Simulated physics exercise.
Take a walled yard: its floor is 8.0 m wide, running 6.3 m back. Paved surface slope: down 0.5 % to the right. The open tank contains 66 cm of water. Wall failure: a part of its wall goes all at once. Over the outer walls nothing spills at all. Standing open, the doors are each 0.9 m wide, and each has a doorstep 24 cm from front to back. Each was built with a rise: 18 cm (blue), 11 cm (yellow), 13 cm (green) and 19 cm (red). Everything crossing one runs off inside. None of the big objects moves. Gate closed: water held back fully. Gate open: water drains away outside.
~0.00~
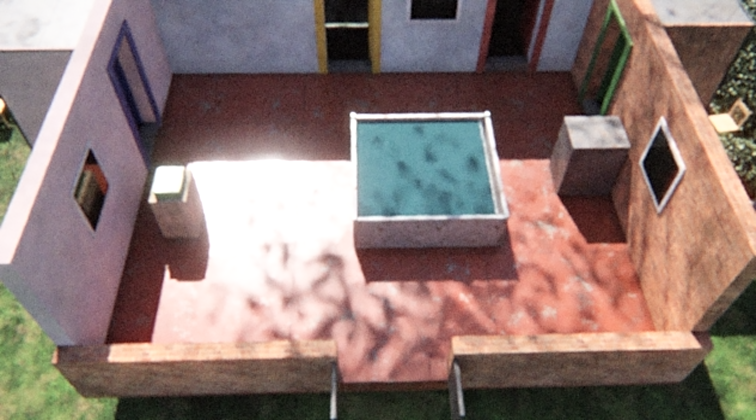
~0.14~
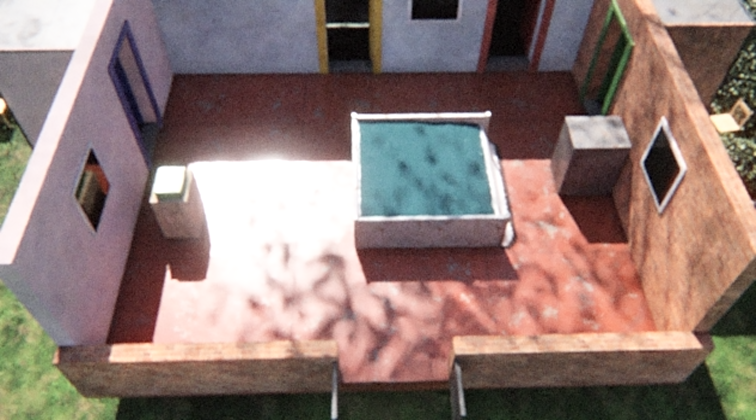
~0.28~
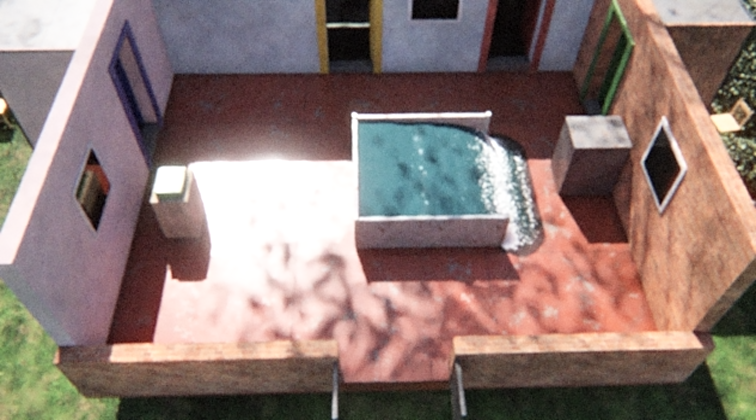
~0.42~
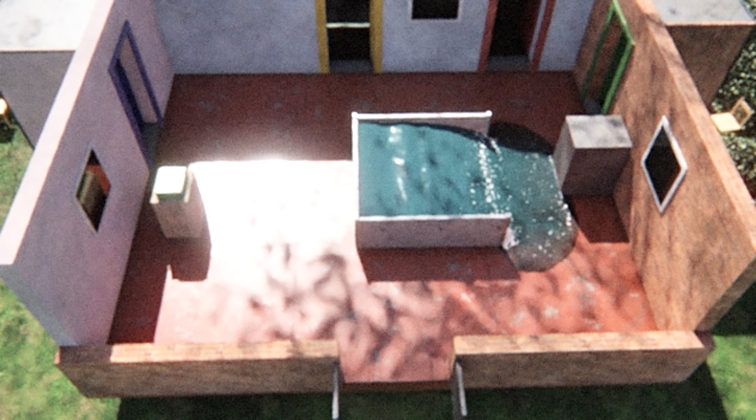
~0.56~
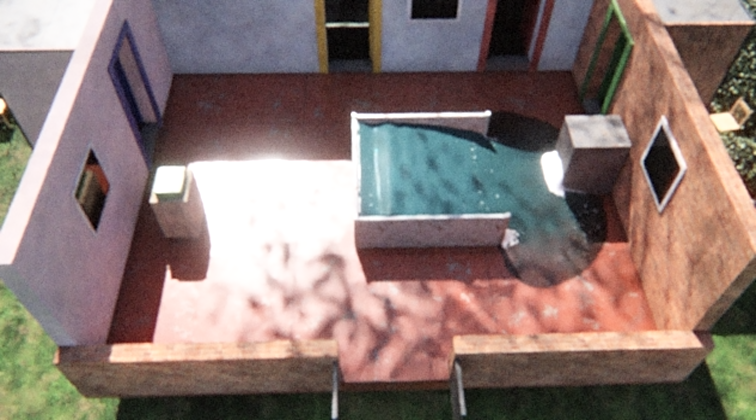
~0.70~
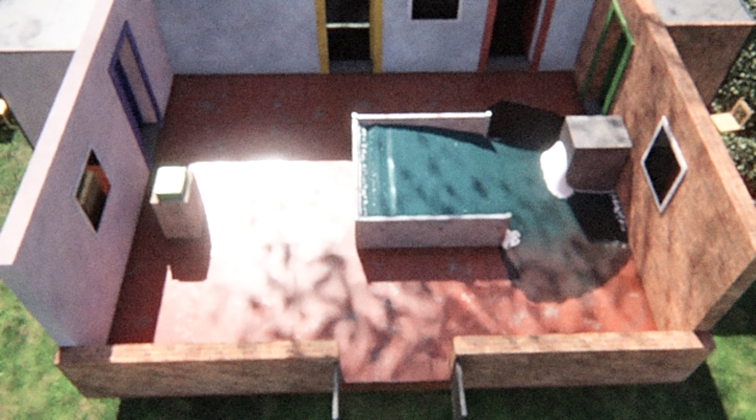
In a walled yard with a red floor, the right side of a raised open tank gave way, and water poured out to the right, spreading across the paving and around a grey block.
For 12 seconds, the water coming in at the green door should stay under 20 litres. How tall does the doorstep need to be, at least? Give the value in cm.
Close to 26 cm is just enough.
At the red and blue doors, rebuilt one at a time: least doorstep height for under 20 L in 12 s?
You'd want some 15 cm at red and some 7.0 cm at blue.
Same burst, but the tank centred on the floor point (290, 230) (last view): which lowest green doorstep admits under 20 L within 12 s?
Then roughly 14.5 cm.
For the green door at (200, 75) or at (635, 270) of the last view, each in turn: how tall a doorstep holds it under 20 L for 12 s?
You'd want roughly 6.5 cm there first, then roughly 27 cm.
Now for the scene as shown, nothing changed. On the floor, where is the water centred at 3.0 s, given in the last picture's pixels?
Centre of mass: About (526, 203) px.
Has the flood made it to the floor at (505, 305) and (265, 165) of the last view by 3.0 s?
Note: Point one reached; point two not yet reached.
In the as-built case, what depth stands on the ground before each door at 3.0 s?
Depths in cm - blue: 0, yellow: 0, green: 18, red: 21.
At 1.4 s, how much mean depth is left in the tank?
The mean depth is about 36 cm.
After 1.4 s water covers 20 % of the floor, deepest (46 cm) near (545, 186); 25 cm at the green door, 12 litres in over its 13 cm doorstep.
After 3.0 s water covers 35 % of the floor, deepest (42 cm) near (651, 359); 18 cm at the green door, 119 litres in over its 13 cm doorstep.
After 12.0 s water covers 100 % of the floor, deepest (10 cm) near (347, 197); 6 cm at the green door, 150 litres in over its 13 cm doorstep.
At the green door as built, the water arrived by 0.9 s and peaked near 26 cm at 1.8 s.
Run again over the same 12 s with other heights there, 56 litres in over 20.5 cm, 9 litres over 28 cm. The limit of 20 litres is kept from about 26 cm up.
